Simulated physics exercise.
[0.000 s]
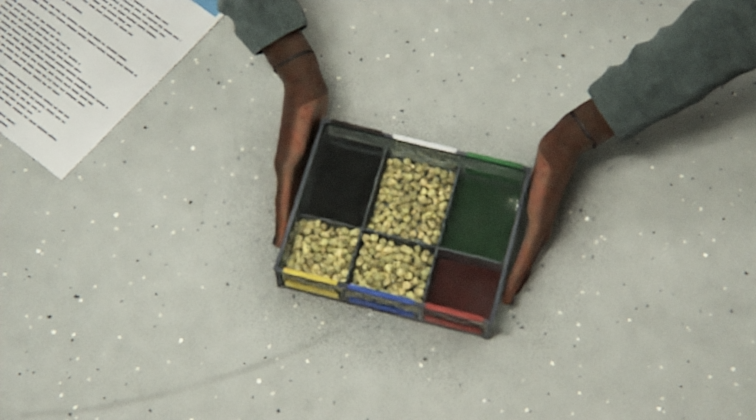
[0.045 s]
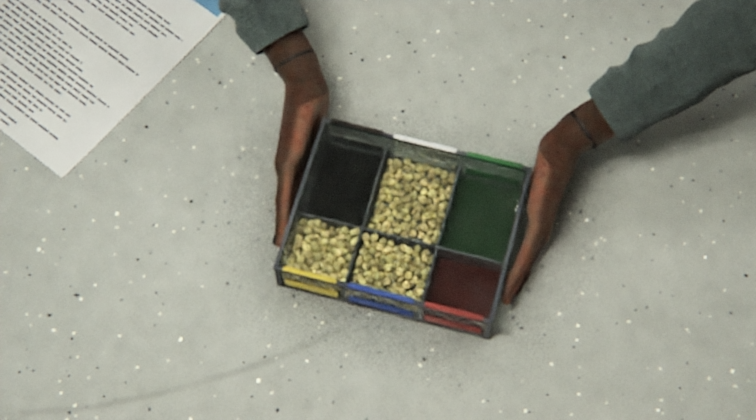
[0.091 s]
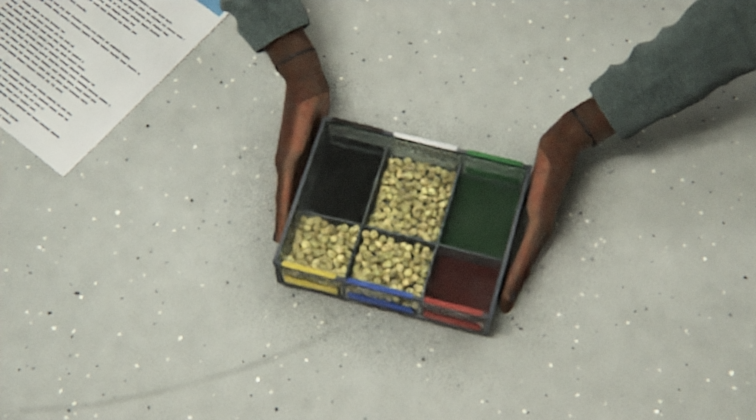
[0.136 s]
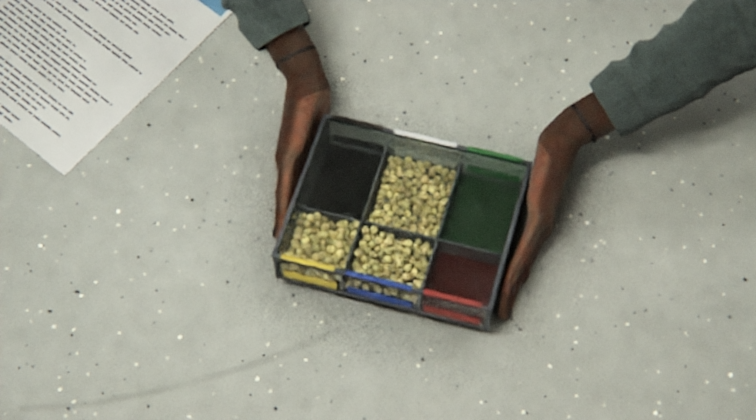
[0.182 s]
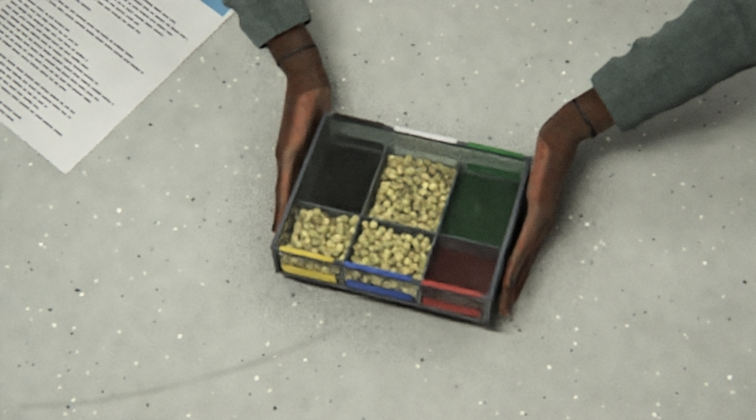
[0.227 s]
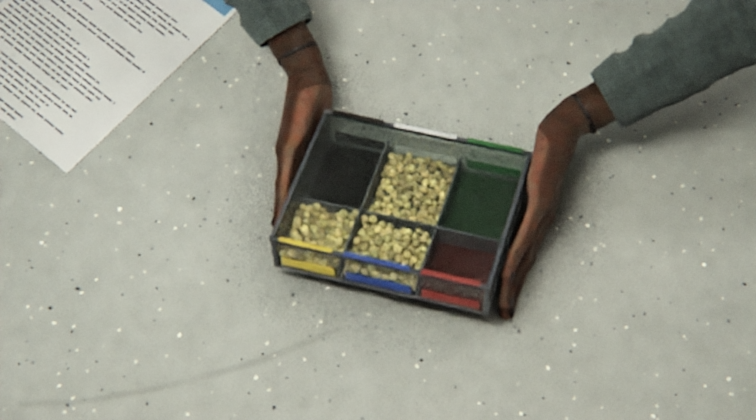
Two hands gradually tilt a closed, divided box of beans on a speckled grey surface.
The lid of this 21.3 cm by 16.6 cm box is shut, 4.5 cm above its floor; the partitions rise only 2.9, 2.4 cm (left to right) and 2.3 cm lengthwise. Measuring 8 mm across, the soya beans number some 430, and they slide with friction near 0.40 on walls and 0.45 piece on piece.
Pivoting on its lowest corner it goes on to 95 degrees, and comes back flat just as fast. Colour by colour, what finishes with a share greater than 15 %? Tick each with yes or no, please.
Red compartment - no; blue compartment - no; green compartment - no; yellow compartment - no; white compartment - yes; black compartment - yes.
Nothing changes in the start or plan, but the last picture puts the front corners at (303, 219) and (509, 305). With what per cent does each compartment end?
In per cent, the final split is red 0, blue 5, green 60, yellow 10, white 20, black 0.
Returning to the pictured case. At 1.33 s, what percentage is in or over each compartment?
It splits as red 0, blue 20, green 0, yellow 20, white 35 and black 25 percent.
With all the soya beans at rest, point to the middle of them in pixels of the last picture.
After settling, the middle sits near (368, 178).
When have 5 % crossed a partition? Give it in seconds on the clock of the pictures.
Around 1.00 seconds.
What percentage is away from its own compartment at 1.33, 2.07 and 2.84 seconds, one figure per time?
Estimates: 30 / 60 / 60.
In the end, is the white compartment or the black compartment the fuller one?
Result: Black has more.
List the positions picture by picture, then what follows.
In the first frame, box tilt 0 degrees, front corners at (278, 268) and (489, 321); blue 35 %, yellow 35 %, white 35 %.
In the second frame, box tilt 1 degrees, front corners at (278, 266) and (489, 320).
In the third frame, box tilt 3 degrees, front corners at (277, 261) and (488, 315).
In the fourth frame, box tilt 6 degrees, front corners at (276, 254) and (488, 307), lowest corner left back.
In the fifth frame, box tilt 9 degrees, front corners at (275, 246) and (487, 297), lowest corner left back.
In the sixth frame, box tilt 13 degrees, front corners at (274, 238) and (487, 286), lowest corner left back; blue 35 %, yellow 35 %, white 35 %. Its pace works out near 80 degrees a second.
Then, at 1.33 s, tilt 95 degrees; blue 20 %, yellow 20 %, white 35 %, black 25 %.
After 2.07 s, tilt 43 degrees; blue 5 %, yellow 5 %, white 40 %, black 50 %.
Then, at 2.84 s, tilt 0 degrees; blue 5 %, yellow 5 %, white 40 %, black 55 %.
In the end, at 3.3 s, red 0 %, blue 5 %, green 0 %, yellow 5 %, white 40 %, black 55 %.
